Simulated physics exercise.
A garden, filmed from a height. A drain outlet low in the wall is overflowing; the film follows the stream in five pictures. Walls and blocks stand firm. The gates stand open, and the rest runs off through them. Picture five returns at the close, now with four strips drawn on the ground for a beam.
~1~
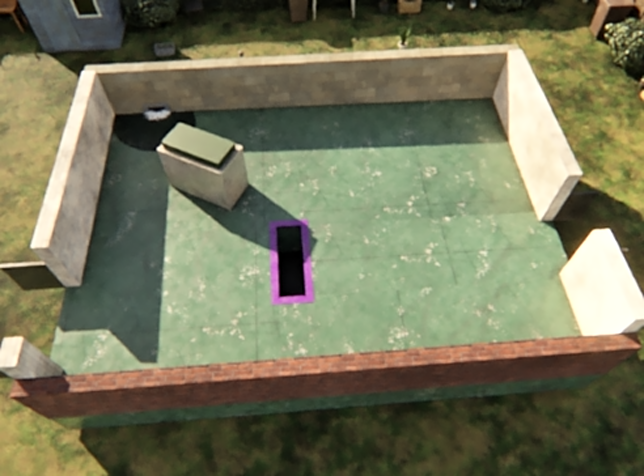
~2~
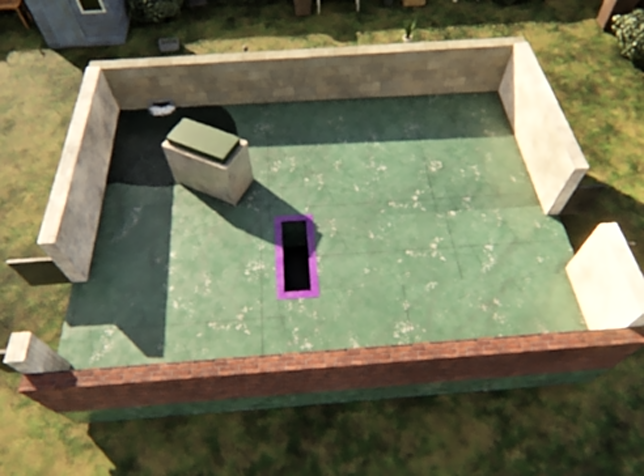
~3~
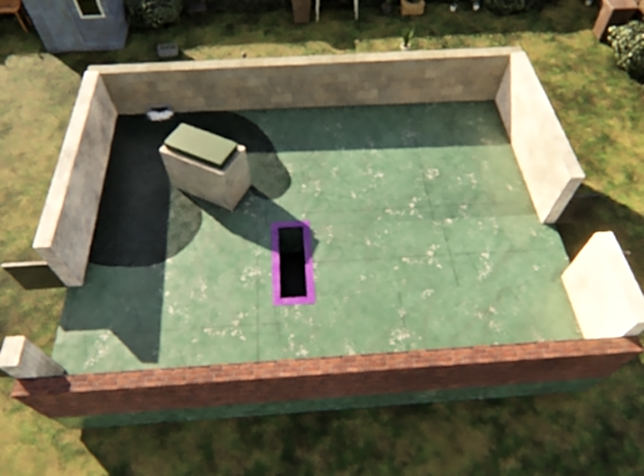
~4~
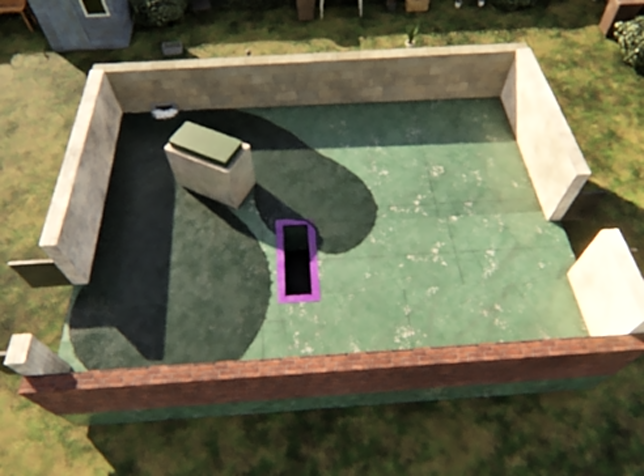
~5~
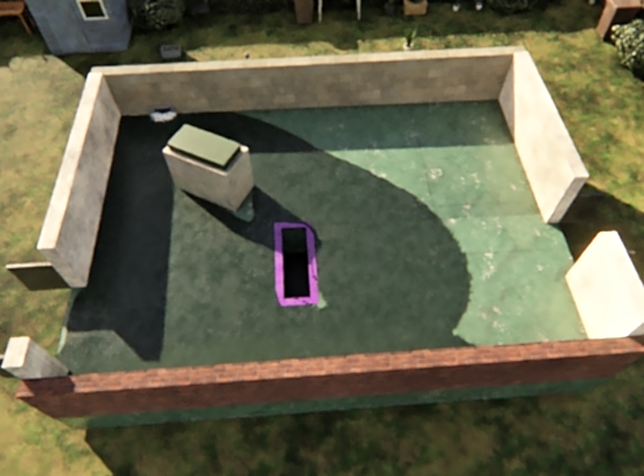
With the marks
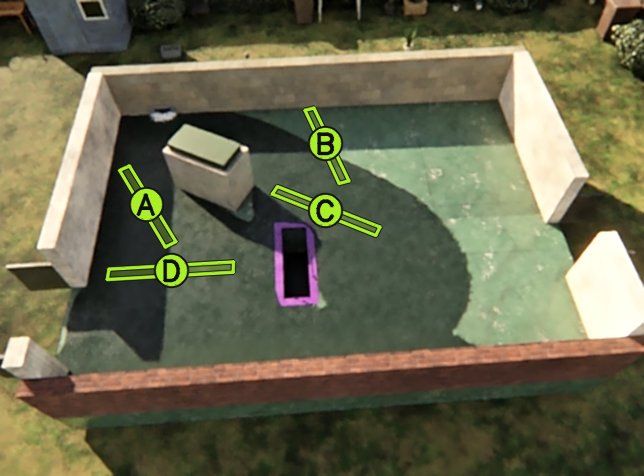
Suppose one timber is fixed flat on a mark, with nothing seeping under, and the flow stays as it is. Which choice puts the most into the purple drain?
Go for D.
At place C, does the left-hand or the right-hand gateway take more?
The right one.
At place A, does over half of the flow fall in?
No.
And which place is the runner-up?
A.
On the marked copy, A from (124, 168) to (170, 244); B from (309, 109) to (344, 182); C from (274, 190) to (377, 231); D from (108, 274) to (233, 267).
With A, about 28 % of the stream goes into the purple drain, about 61 % out by the gates.
With B, about 15 % of the stream goes into the purple drain, about 75 % out by the gates.
With C, about 14 % of the stream goes into the purple drain, about 75 % out by the gates.
With D, about 53 % of the stream goes into the purple drain, about 37 % out by the gates.
